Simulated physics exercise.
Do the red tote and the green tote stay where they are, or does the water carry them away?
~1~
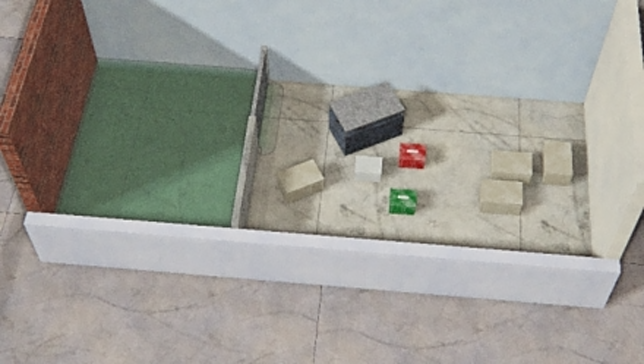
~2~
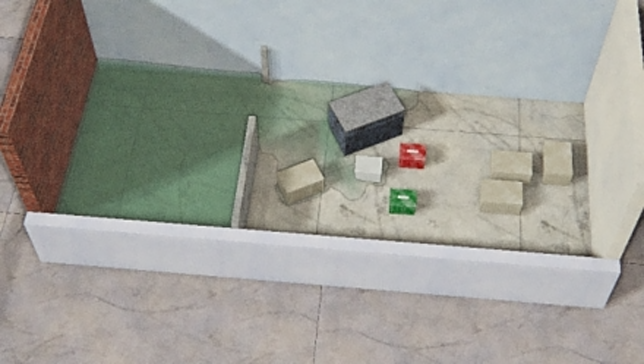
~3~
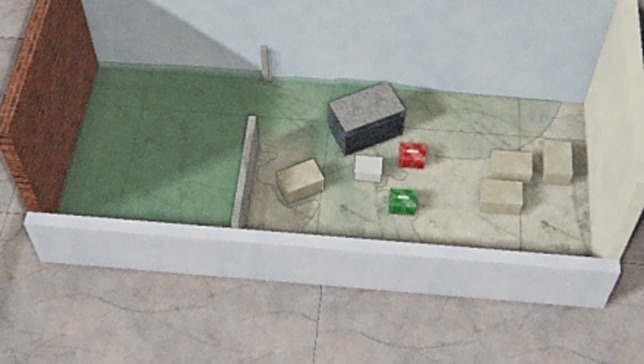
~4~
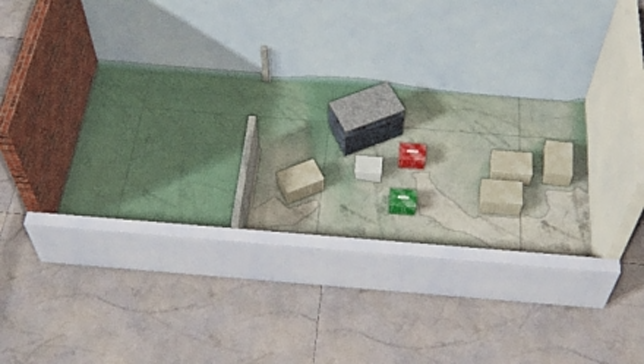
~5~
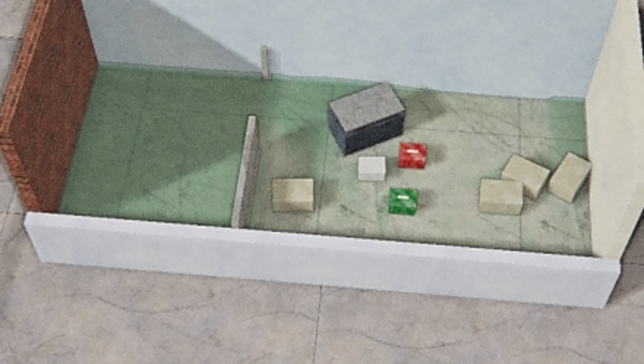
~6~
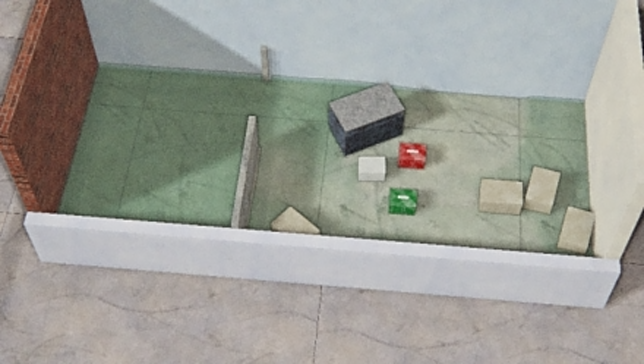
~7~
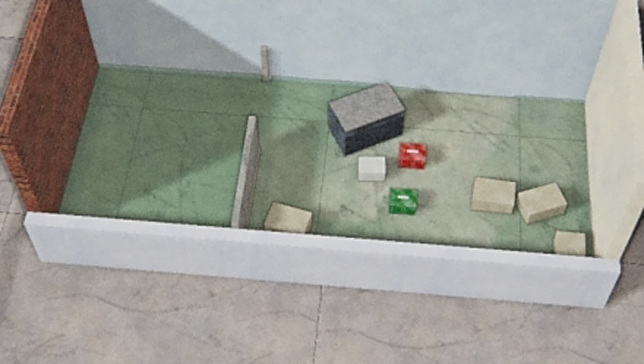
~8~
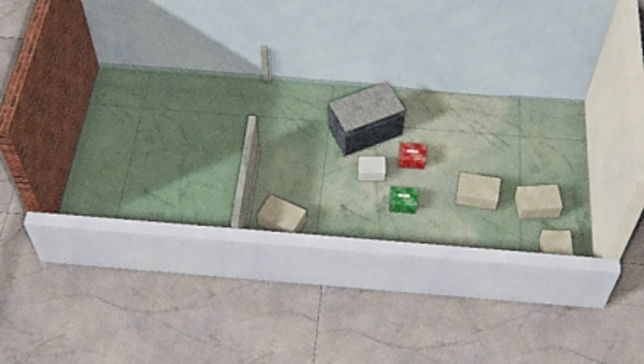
Both stay put, with the red tote and the green tote still in their starting places as the water spreads around them.
